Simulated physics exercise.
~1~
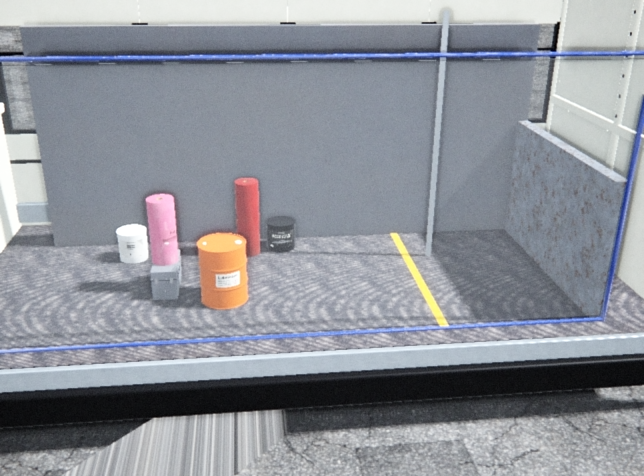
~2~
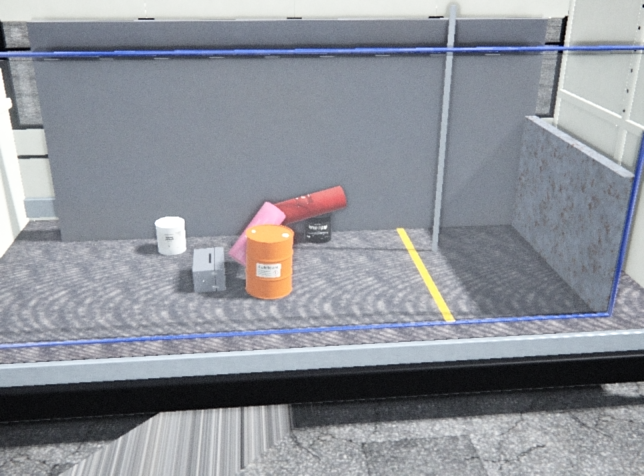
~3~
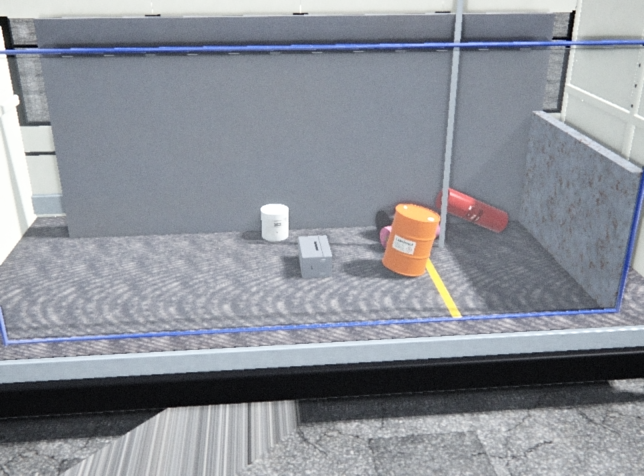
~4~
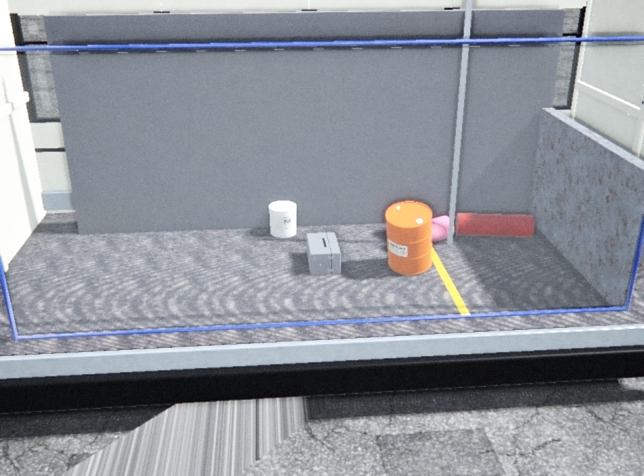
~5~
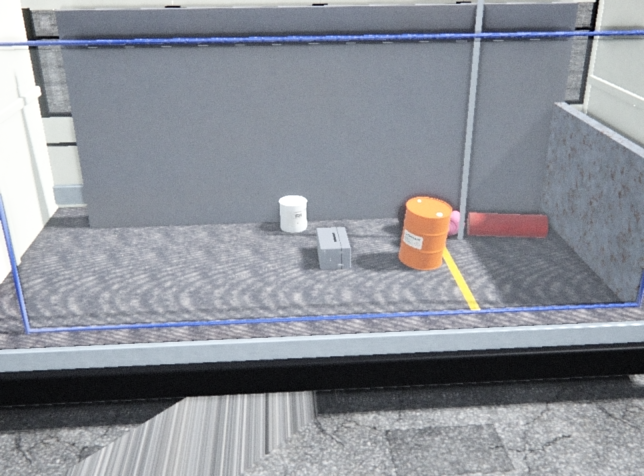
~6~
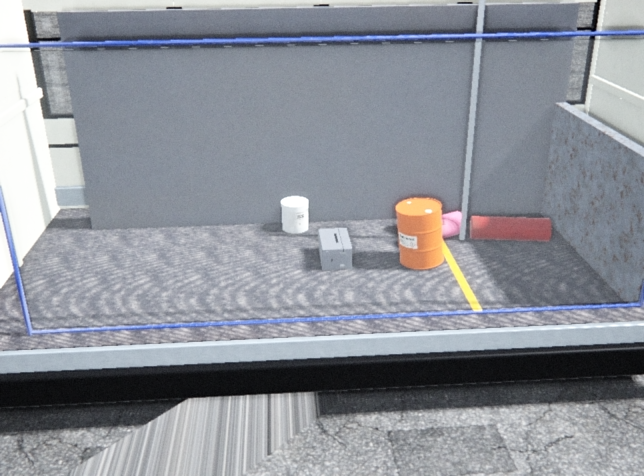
A grey-walled tram bay with a fixed pole is seen from outside and slightly above, the view panning slightly left. On the left stand a white bucket, pink and red rolls, a grey toolbox, an orange drum and a black bucket, with a yellow line to their right. As the tram slows, the load shifts right, the rolls topple and the toolbox tips over. The drum slides to the line, leans, then settles upright. The red roll ends lying beyond the line, the pink one lies partly hidden behind the drum, and the white bucket and toolbox stop short.
